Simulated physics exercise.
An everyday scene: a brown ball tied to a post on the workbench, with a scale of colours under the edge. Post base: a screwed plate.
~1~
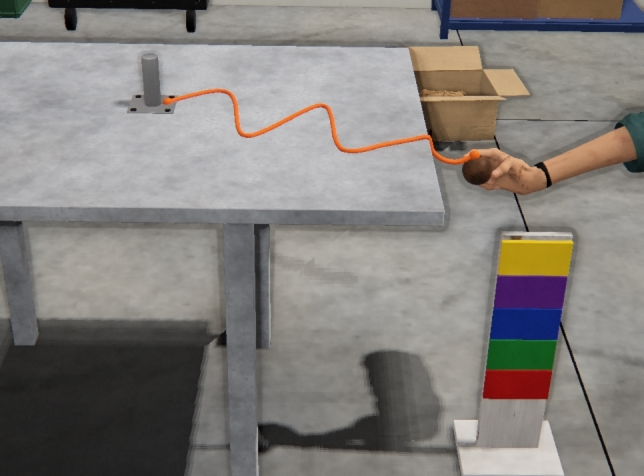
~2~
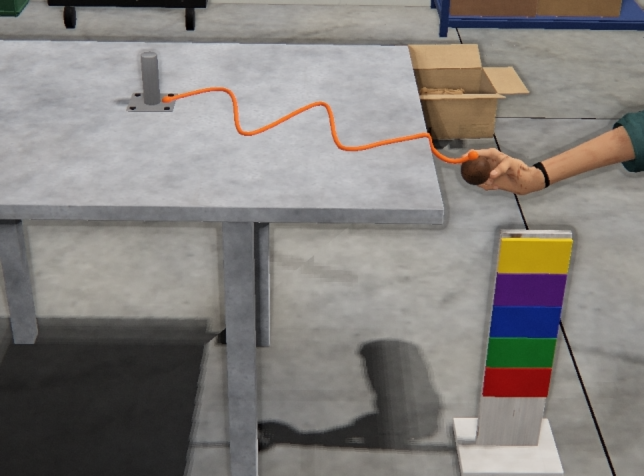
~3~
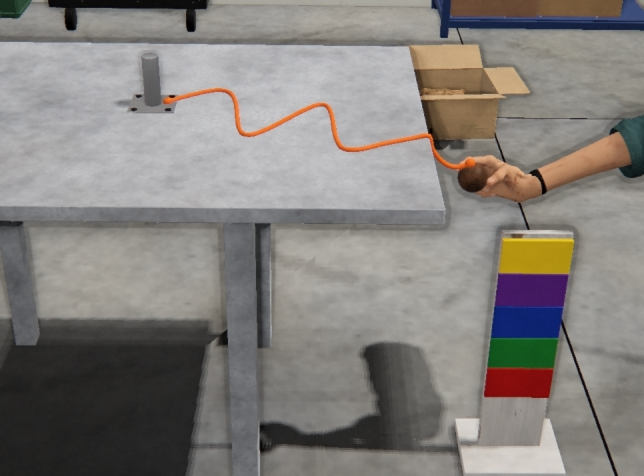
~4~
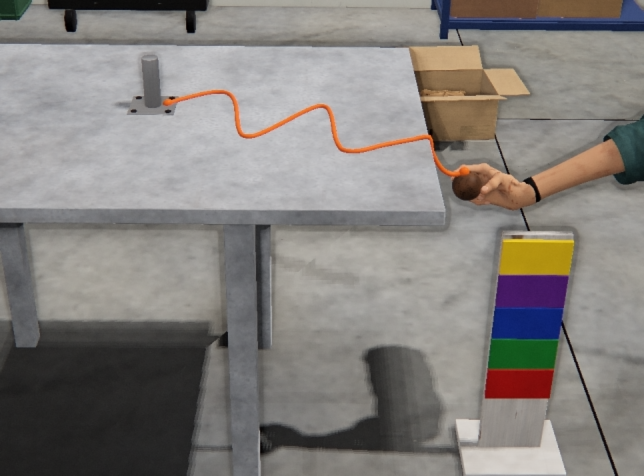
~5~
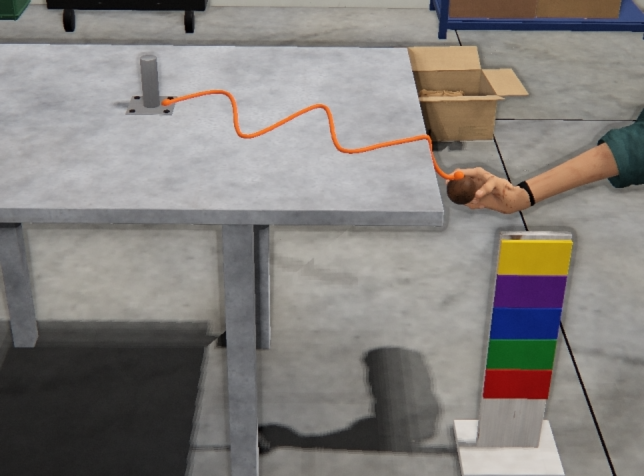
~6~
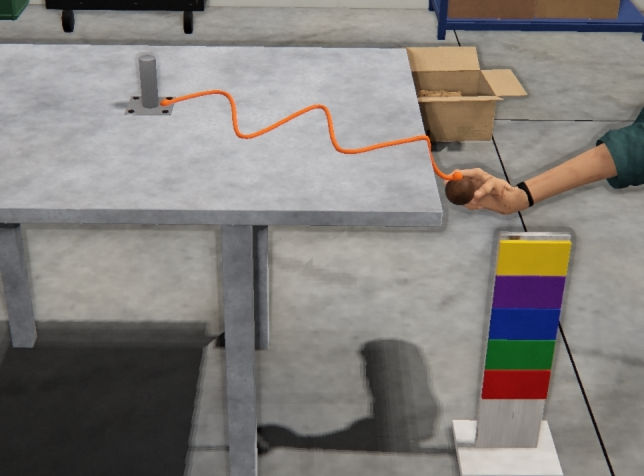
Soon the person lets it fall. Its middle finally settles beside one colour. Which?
Red.
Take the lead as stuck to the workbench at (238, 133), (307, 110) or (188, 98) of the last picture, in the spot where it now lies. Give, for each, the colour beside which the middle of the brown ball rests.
Try by try: Blue, then purple, then red.
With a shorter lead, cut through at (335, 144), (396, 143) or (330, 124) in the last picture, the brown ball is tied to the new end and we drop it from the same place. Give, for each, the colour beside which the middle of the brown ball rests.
First try: Yellow; second try: Blue; third try: Higher than all five.
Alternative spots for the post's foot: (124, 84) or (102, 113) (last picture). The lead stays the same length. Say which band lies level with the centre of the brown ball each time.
Result per try, in order: Green / green.
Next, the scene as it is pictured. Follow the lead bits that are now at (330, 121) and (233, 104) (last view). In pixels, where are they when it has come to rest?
They end up around (421, 191) and around (261, 114).
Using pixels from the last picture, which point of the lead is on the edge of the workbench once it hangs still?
Position: Approx. (300, 113).
Soon after, ball near (393, 365); level with red.
After that, ball near (417, 377); level with red.
In the end, ball near (403, 376); level with red. Its middle rests at the red band.
